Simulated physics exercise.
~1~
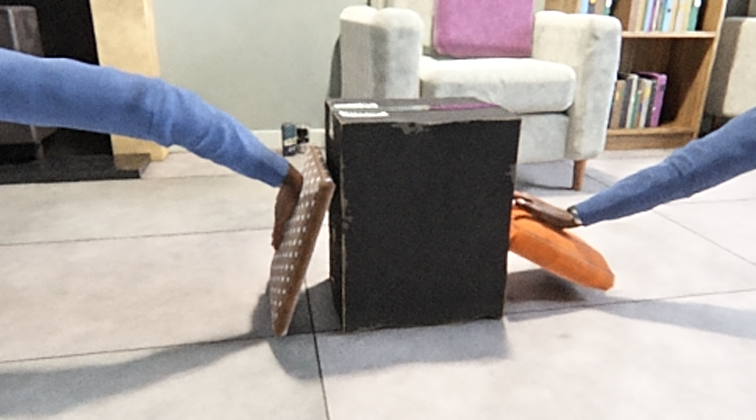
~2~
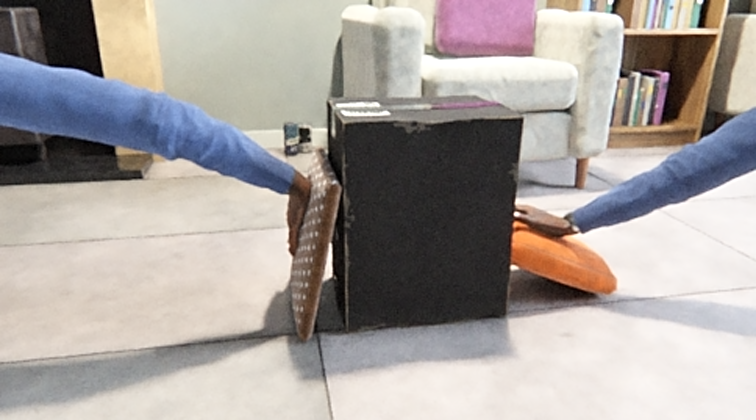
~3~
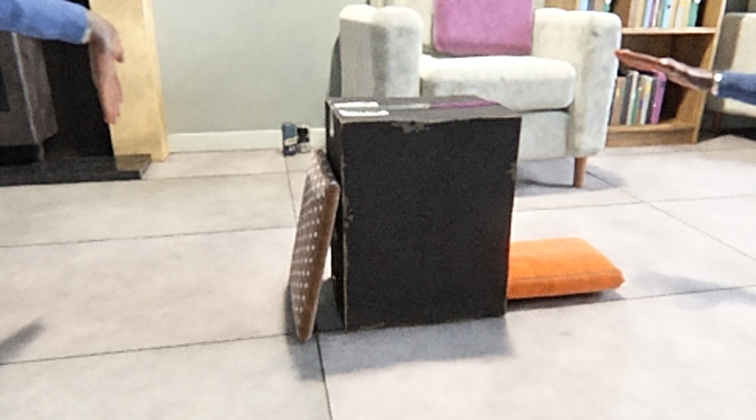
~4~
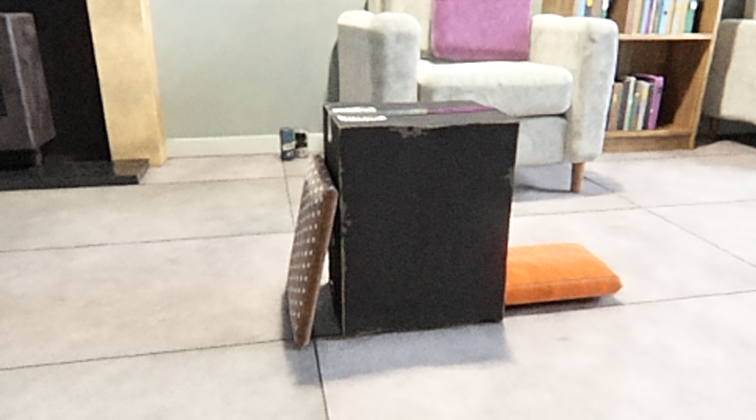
Two hands held a brown dotted pad against the left side of a black box and an orange cushion against its right, then let go and drew away. The brown pad stayed leaning on the box, while the orange cushion dropped flat onto the floor.
